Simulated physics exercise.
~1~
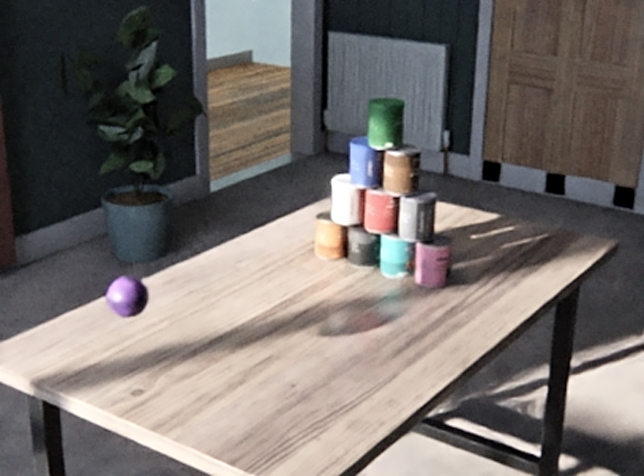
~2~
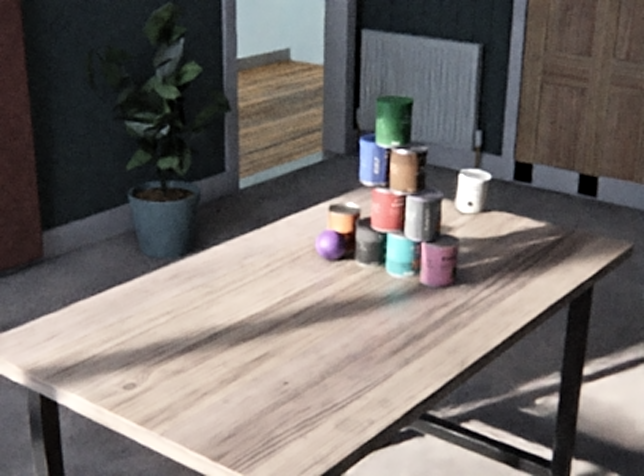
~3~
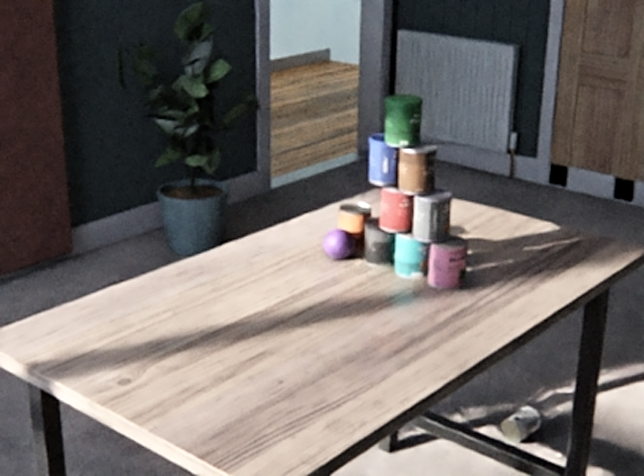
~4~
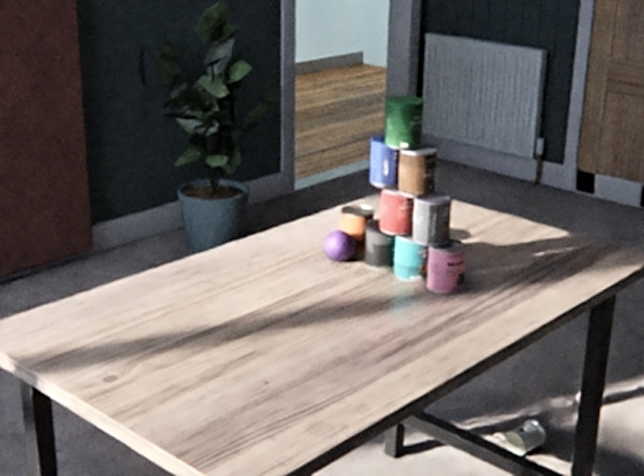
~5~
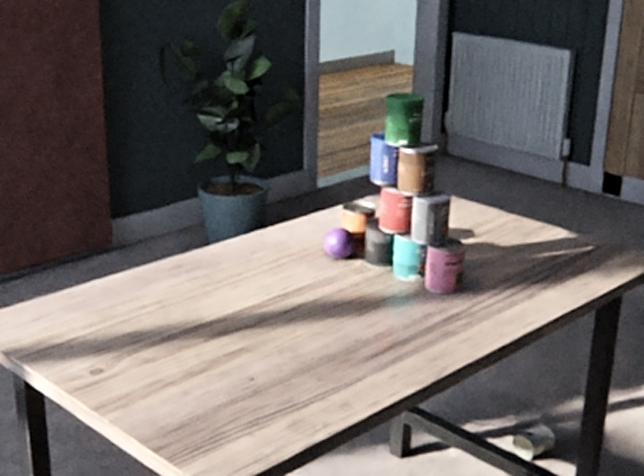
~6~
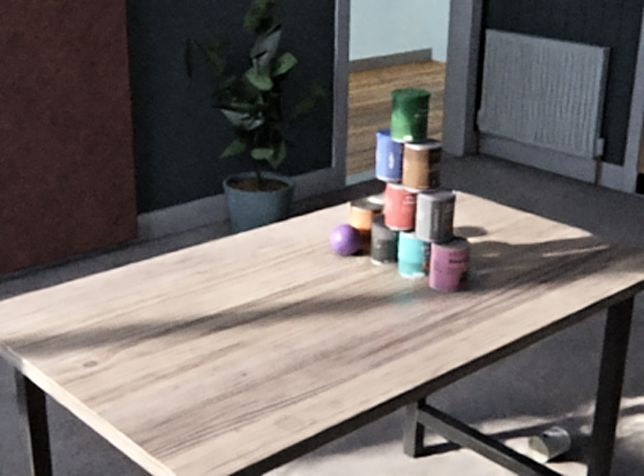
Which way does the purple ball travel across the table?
It moves to the right, towards the stacked tins, and ends up beside the orange tin at the bottom of the pile.
